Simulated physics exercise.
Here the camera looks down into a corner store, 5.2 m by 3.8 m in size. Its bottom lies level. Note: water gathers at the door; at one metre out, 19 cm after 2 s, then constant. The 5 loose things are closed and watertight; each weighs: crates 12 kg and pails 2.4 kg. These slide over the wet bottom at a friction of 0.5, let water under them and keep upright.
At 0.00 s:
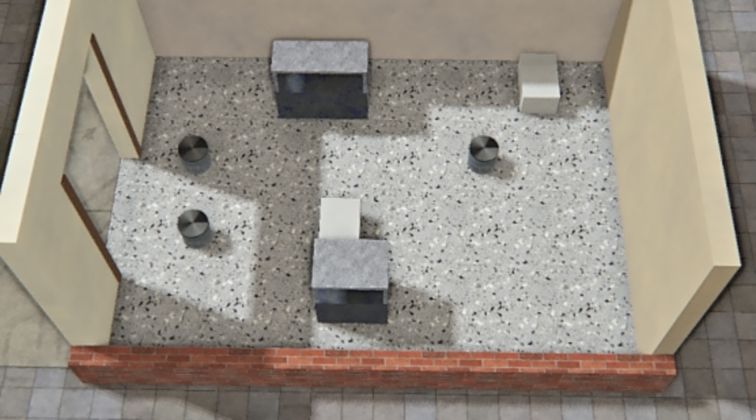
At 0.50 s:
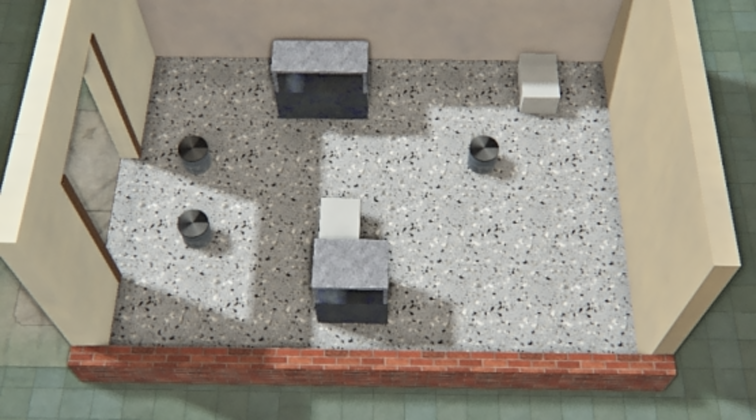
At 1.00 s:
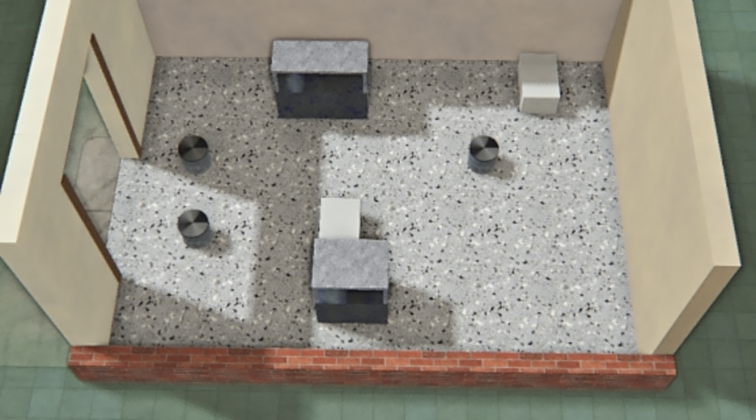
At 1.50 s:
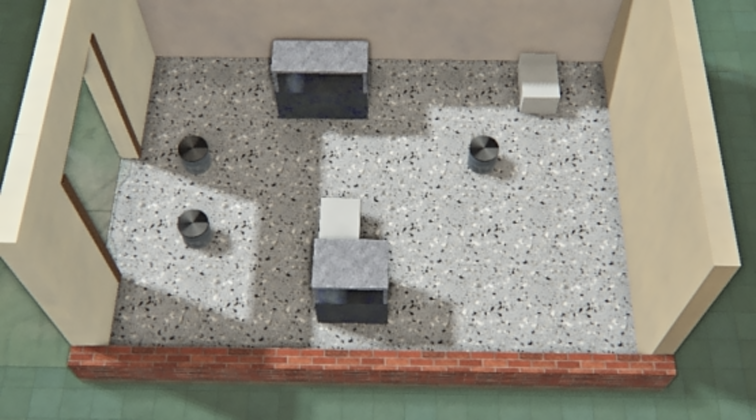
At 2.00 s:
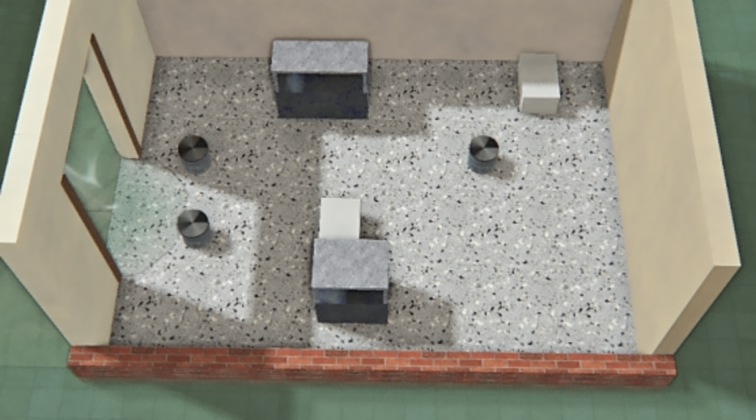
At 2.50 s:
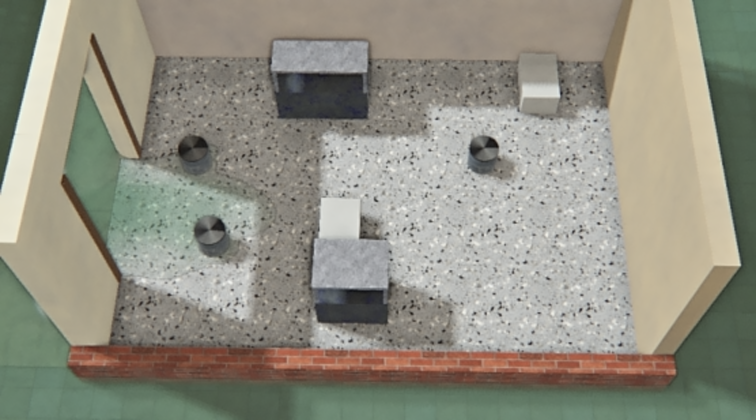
Greenish water surrounds the walled room, then enters through the left doorway and shifts one pail slightly.
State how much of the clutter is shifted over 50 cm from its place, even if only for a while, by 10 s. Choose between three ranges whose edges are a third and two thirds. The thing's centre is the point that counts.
The range is the highest, two thirds or more.
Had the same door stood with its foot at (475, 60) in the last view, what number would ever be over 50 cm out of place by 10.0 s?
Then the count would be 2.
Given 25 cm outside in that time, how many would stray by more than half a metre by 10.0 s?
You'd get 5 in that case.
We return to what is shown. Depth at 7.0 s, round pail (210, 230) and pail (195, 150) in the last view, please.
First about 4 cm, second about 2 cm.
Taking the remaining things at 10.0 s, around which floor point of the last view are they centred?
(489, 163).
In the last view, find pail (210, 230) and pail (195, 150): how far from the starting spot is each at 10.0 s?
First 400 cm, then 100 cm.
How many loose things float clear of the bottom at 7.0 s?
At that instant the tally stands at 3.
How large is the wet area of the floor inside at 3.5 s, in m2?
Somewhere around 6.5 m2, roughly.
After 3.5 s 2 of 5 are over 50 cm from their spots; 1 afloat.
After 4.5 s 3 of 5 are over 50 cm from their spots; 1 afloat.
After 7.0 s 4 of 5 are over 50 cm from their spots; 3 afloat.
After 10.0 s 4 of 5 are over 50 cm from their spots, and 4 have been at some point; 4 afloat.
